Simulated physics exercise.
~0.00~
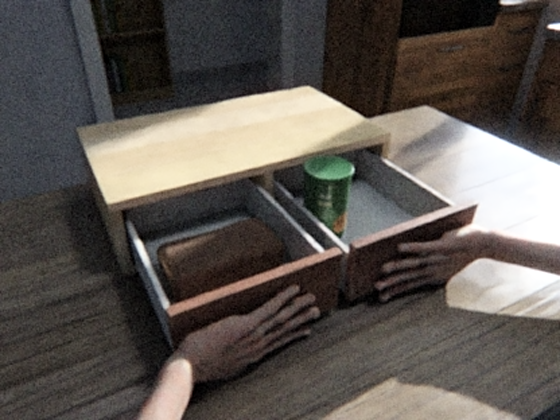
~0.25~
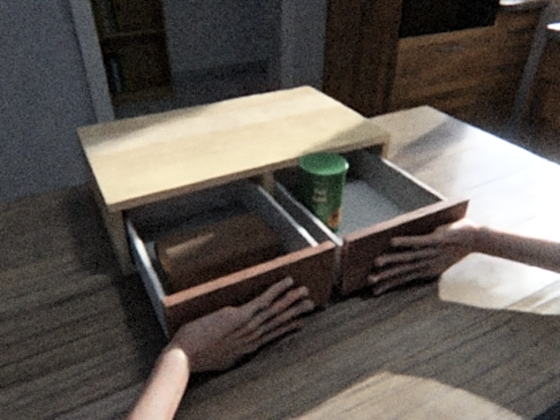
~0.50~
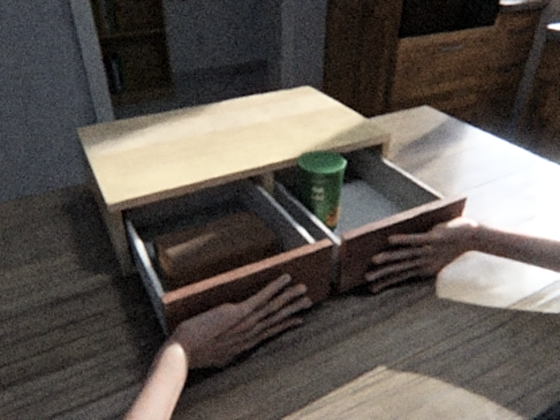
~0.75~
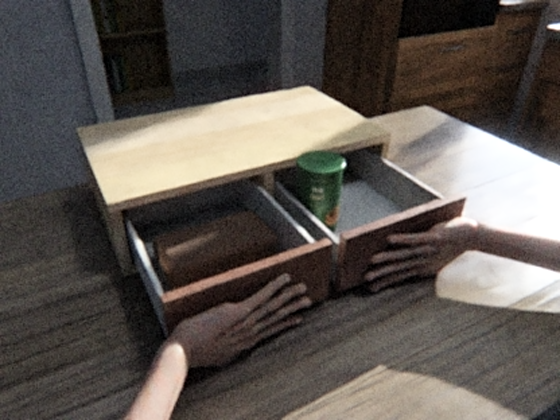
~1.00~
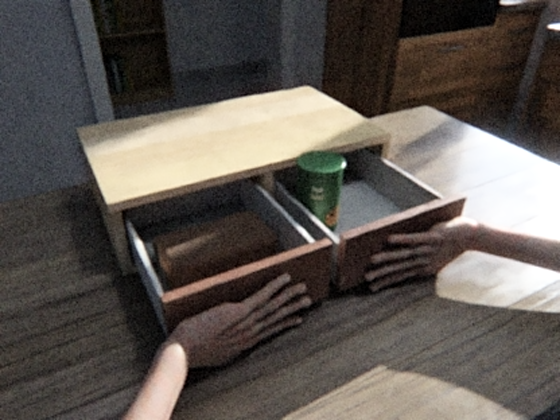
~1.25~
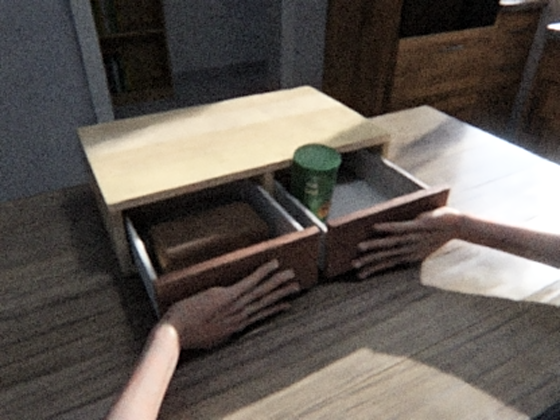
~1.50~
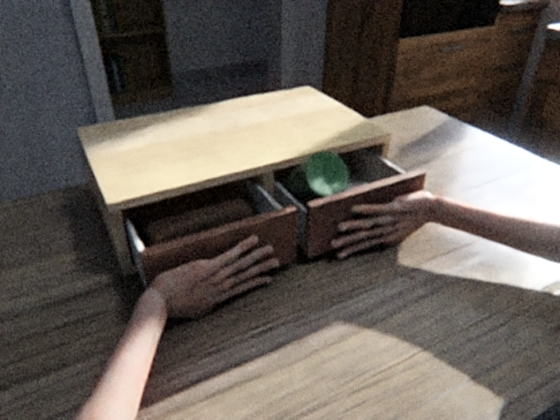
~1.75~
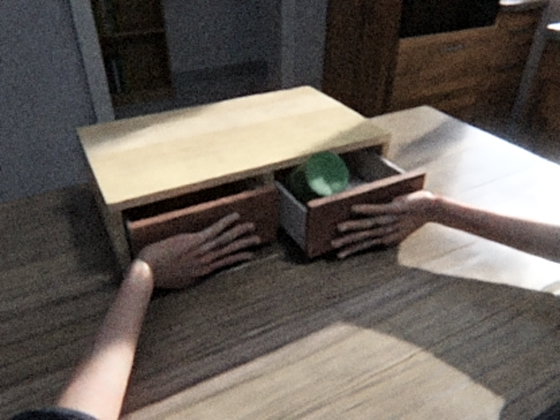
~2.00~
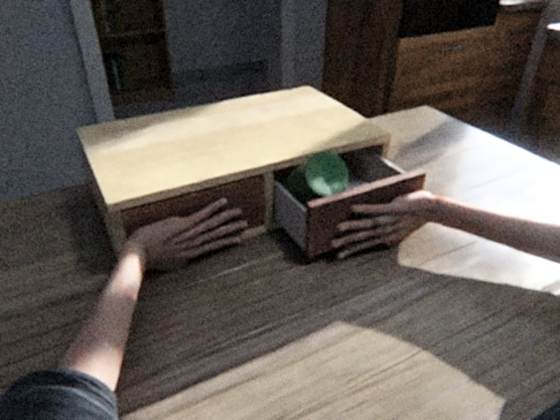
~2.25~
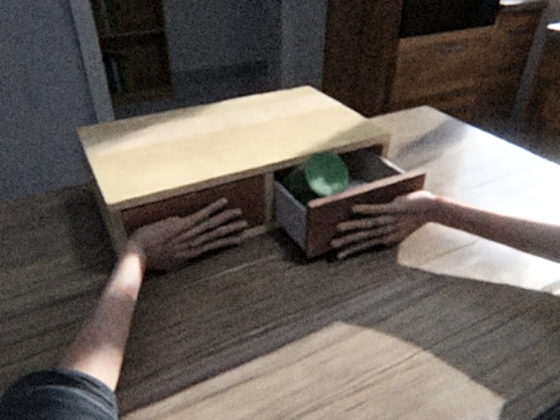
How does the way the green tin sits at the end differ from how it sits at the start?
At the start the green tin stands upright in the right drawer, but by the end it is leaning over.
